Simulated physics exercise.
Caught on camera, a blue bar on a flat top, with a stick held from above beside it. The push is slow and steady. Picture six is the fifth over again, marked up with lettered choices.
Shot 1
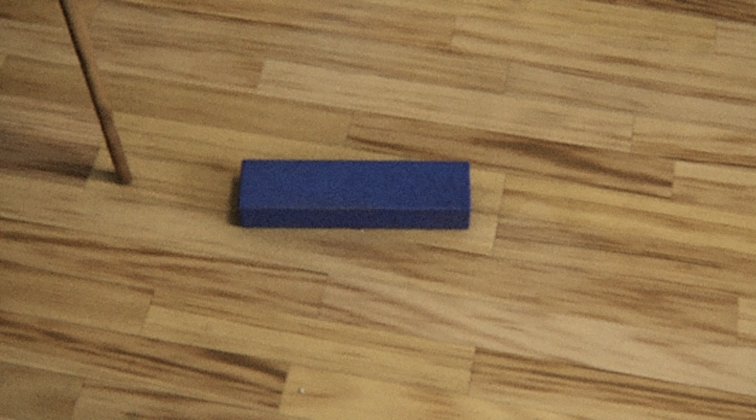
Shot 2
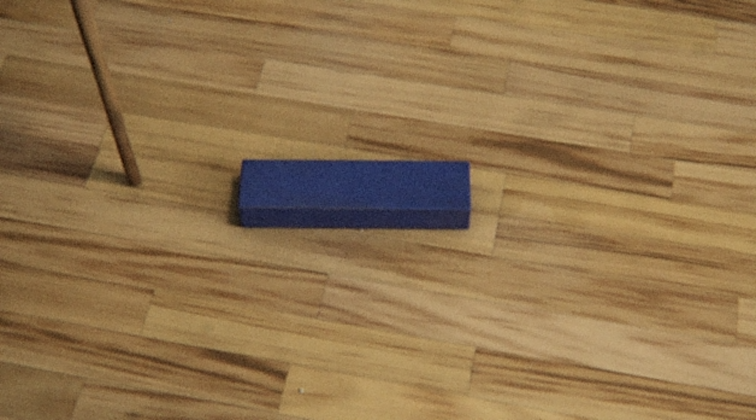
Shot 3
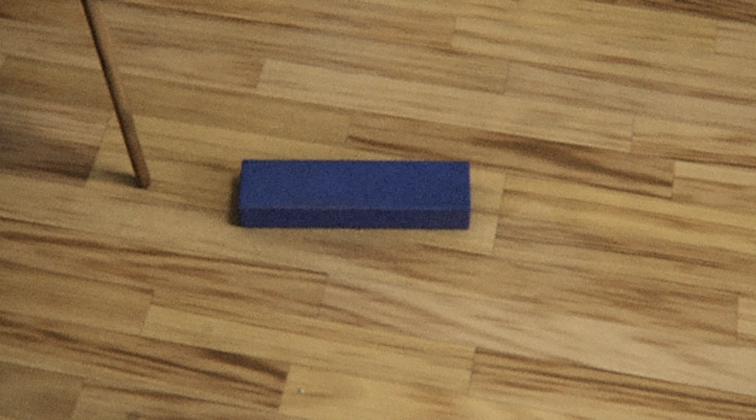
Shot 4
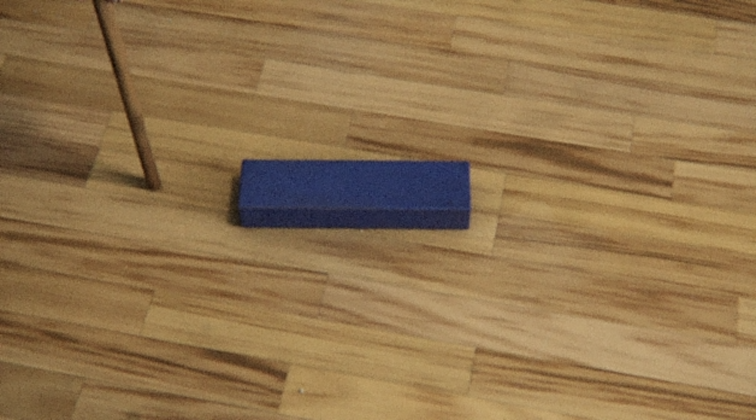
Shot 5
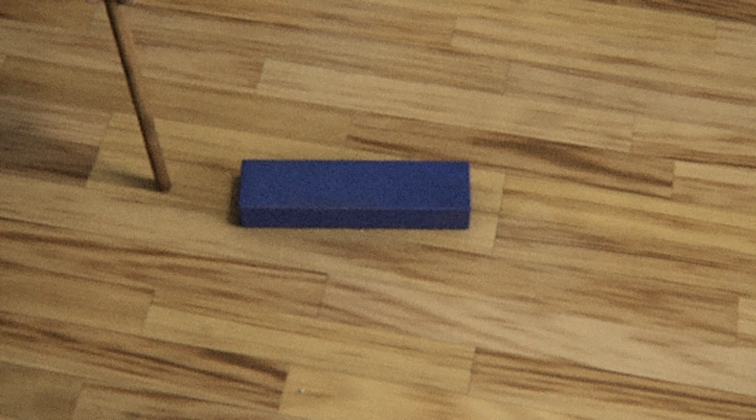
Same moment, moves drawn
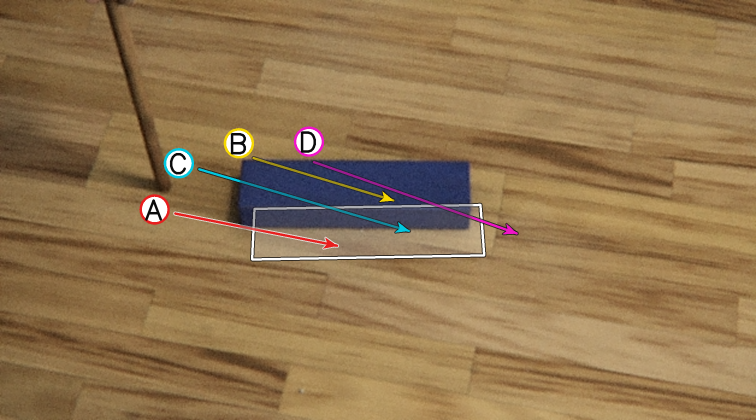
On a striped wooden surface, a thin stick reaching down from above slid slowly to the right, closing some of the gap to a blue bar, which did not move at all.
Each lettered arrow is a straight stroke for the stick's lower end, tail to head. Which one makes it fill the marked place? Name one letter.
Only B fits it in.
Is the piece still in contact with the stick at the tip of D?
No.
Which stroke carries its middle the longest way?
That is C.
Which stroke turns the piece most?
That is A.
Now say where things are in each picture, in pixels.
In the first picture, blue bar (355, 184).
In the second picture, blue bar (355, 184).
In the third picture, blue bar (355, 184).
In the fourth picture, blue bar (355, 184).
In the fifth picture, blue bar (355, 184).
On the marked copy, A from (175, 214) to (337, 246); B from (254, 158) to (393, 200); C from (199, 169) to (409, 231); D from (314, 162) to (517, 233).
Taking B. A third of the way, foot of the stick (303, 174), piece (355, 184).
Two thirds of the way, foot of the stick (355, 190), piece (359, 199).
When it is over, foot of the stick (393, 202), piece (365, 212); it fills the outline.
As for the rest, A leaves the piece out of the outline, at (438, 163); C leaves the piece out of the outline, at (537, 206); D leaves the piece out of the outline, at (362, 207).
